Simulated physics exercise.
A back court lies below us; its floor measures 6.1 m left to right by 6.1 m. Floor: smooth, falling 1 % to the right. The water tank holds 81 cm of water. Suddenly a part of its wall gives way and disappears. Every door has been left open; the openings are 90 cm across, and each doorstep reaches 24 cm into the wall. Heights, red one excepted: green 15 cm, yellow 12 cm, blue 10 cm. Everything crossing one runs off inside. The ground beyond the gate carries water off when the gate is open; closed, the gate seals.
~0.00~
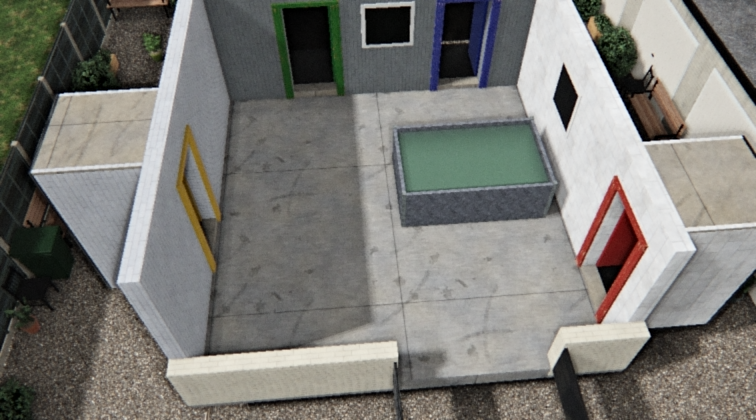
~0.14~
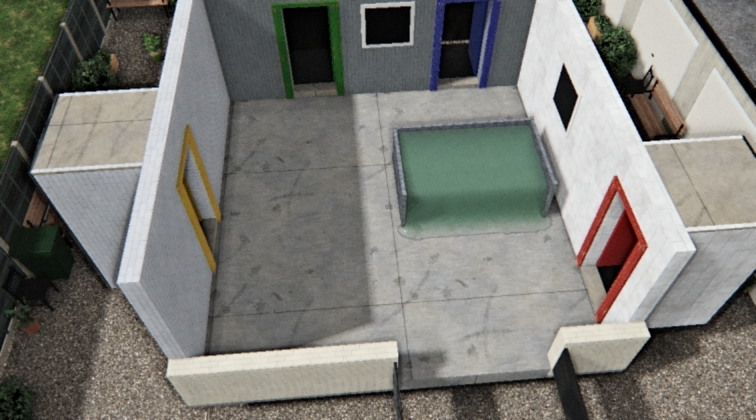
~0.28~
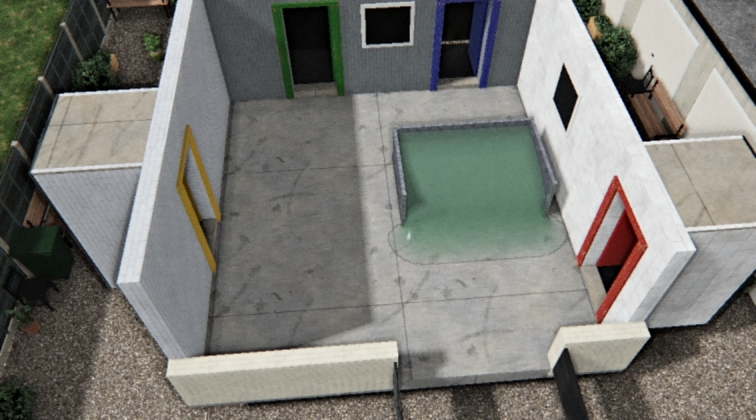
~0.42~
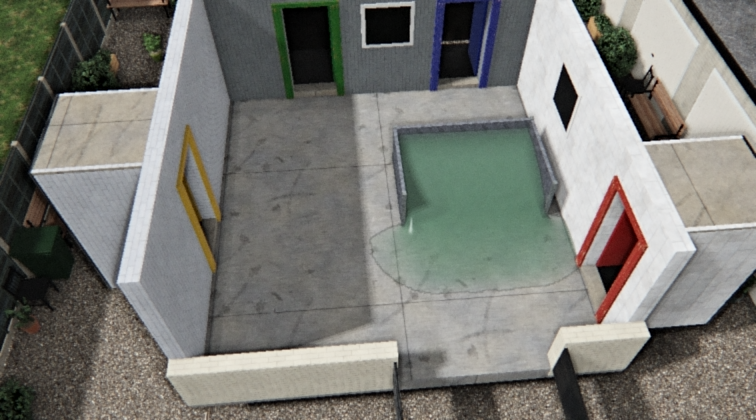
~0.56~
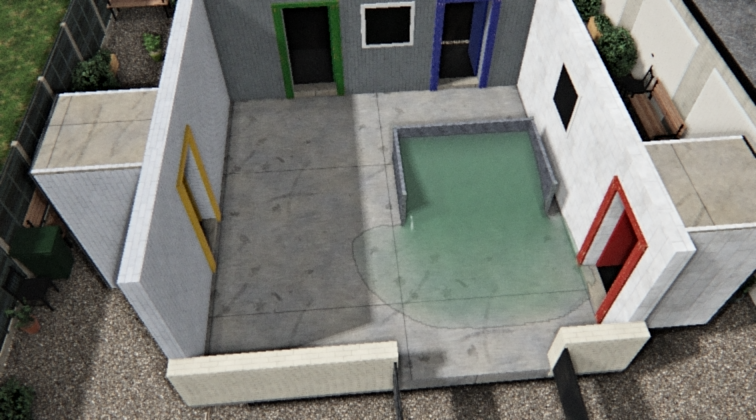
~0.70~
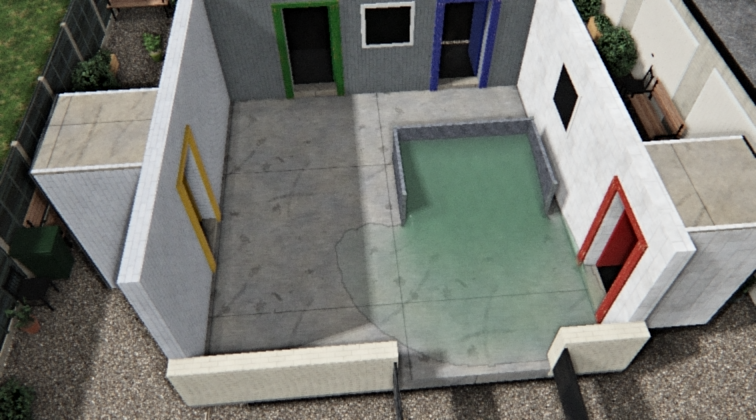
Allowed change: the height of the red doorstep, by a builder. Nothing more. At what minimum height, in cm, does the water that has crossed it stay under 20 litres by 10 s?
From about 25 cm.
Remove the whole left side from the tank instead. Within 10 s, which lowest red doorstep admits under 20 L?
Required height: Approx. 10.5 cm.
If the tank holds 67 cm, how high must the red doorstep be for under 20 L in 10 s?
The step needs to be some 20 cm.
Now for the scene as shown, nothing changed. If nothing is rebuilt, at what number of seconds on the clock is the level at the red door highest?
I'd guess close to 2.4 seconds.
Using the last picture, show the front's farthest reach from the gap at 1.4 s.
Look about (301, 373) in the last picture.
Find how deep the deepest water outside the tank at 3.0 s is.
Max depth: Near 22 cm.
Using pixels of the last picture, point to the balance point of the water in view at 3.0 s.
I'd say around (463, 273).
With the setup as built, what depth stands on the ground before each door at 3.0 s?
In cm - green: 0, red: 22, yellow: 0, blue: 0.
After 1.4 s water covers 35 % of the floor, deepest (55 cm) near (592, 328); 16 cm at the red door, 13 litres in over its 7 cm doorstep.
After 3.0 s water covers 40 % of the floor, deepest (22 cm) near (599, 349); 22 cm at the red door, 139 litres in over its 7 cm doorstep.
After 10.0 s water covers 90 % of the floor, deepest (5 cm) near (563, 242); 5 cm at the red door, 224 litres in over its 7 cm doorstep.
At the red door as built, the water arrived by 0.6 s and peaked near 24 cm at 2.4 s.
Run again over the same 10 s with other heights there, 31 litres in over 22 cm, 8 litres over 30 cm. The limit of 20 litres is kept from about 25 cm up.
